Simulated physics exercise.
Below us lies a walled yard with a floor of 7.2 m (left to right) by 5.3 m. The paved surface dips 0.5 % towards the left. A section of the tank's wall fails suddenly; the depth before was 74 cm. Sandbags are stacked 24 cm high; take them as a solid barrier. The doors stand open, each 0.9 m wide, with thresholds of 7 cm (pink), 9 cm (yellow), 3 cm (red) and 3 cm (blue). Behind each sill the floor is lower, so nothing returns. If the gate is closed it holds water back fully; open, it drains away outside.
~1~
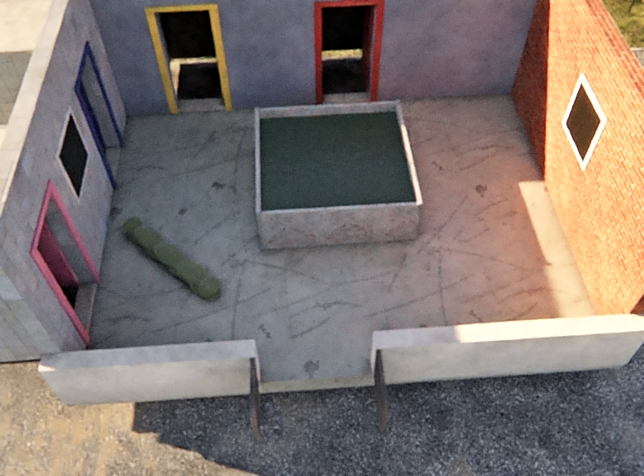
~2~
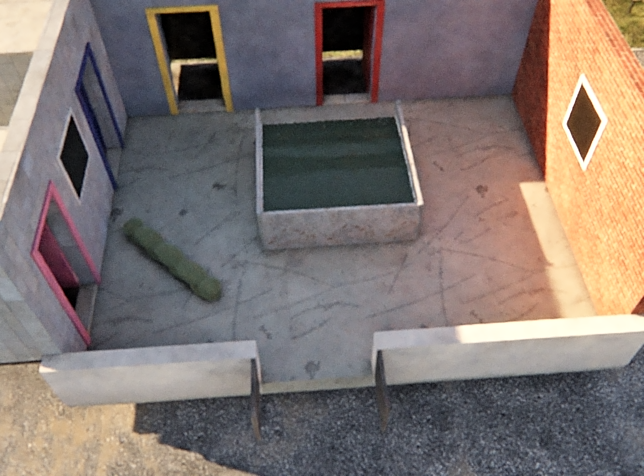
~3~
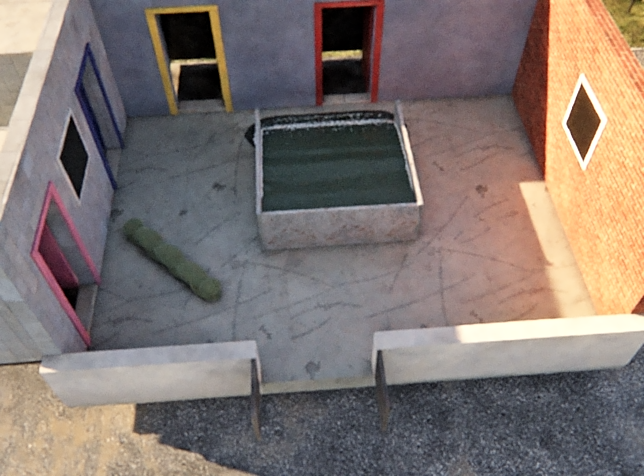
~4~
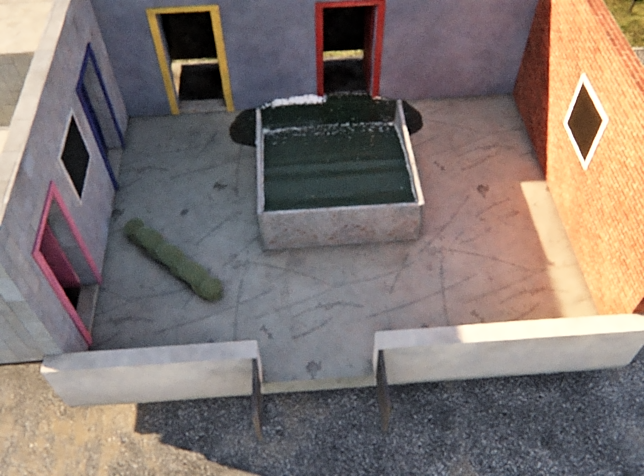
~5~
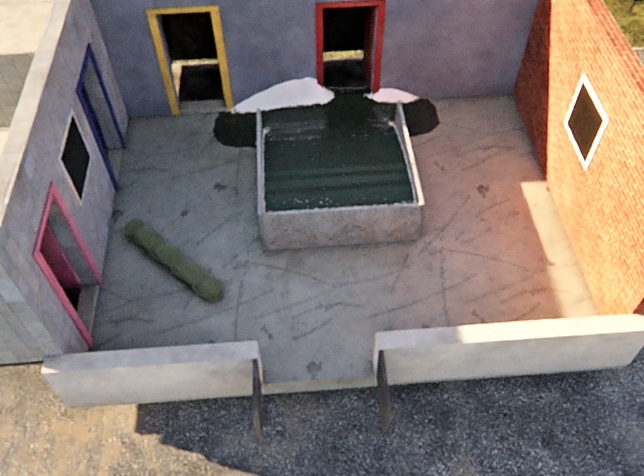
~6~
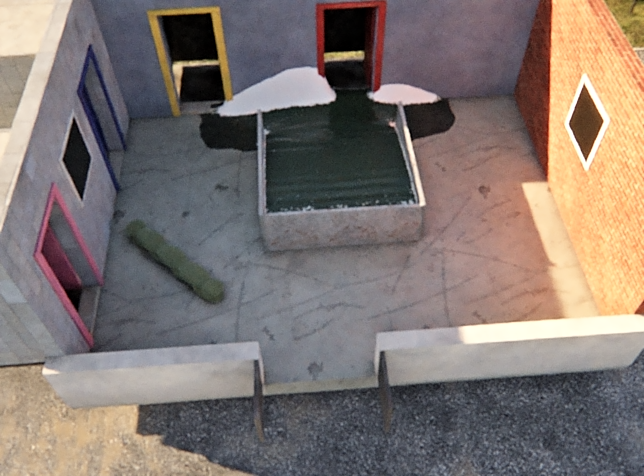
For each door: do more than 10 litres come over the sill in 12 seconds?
Door by door: At the pink door it stays under the limit; at the yellow door it goes over the limit; at the red door it goes over the limit; at the blue door it exceeds the limit.
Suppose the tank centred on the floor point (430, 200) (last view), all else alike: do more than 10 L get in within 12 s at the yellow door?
Then: Yellow not over.
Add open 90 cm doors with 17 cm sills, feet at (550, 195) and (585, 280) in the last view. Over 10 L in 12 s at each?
In turn: Under, below.
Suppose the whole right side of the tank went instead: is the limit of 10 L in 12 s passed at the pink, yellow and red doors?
Then: Pink over, yellow above, red over.
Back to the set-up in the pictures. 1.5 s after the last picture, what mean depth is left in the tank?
Some 24 cm.
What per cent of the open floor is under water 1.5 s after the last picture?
Some 30 per cent of it.
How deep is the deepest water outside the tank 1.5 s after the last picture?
About 39 cm.
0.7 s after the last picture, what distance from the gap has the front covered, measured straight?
Roughly 3.8 m.
Then, 0.7 s after the last picture water covers 20 % of the floor and is deepest (53 cm) near (305, 109); pink door not reached, yellow door 15 cm at the sill, 2 L in, red door 44 cm at the sill, 380 L in, blue door not reached.
Then, 1.5 s after the last picture water covers 30 % of the floor and is deepest (39 cm) near (128, 134); pink door not reached, yellow door 15 cm at the sill, 17 L in, red door 34 cm at the sill, 700 L in, blue door 18 cm at the sill, 28 L in.
Then, 2.8 s after the last picture water covers 50 % of the floor and is deepest (26 cm) near (135, 224); pink door 5 cm at the sill, 0 L in, yellow door 11 cm at the sill, 33 L in, red door 18 cm at the sill, 944 L in, blue door 16 cm at the sill, 140 L in.
Then, 6.3 s after the last picture water covers 95 % of the floor and is deepest (12 cm) near (315, 109); pink door 2 cm at the sill, 0 L in, yellow door 6 cm at the sill, 37 L in, red door 10 cm at the sill, 1101 L in, blue door 8 cm at the sill, 265 L in.
Then, 11.3 s after the last picture water covers 95 % of the floor and is deepest (10 cm) near (86, 381); pink door 9 cm at the sill, 0 L in, yellow door 5 cm at the sill, 37 L in, red door 5 cm at the sill, 1175 L in, blue door 6 cm at the sill, 322 L in.
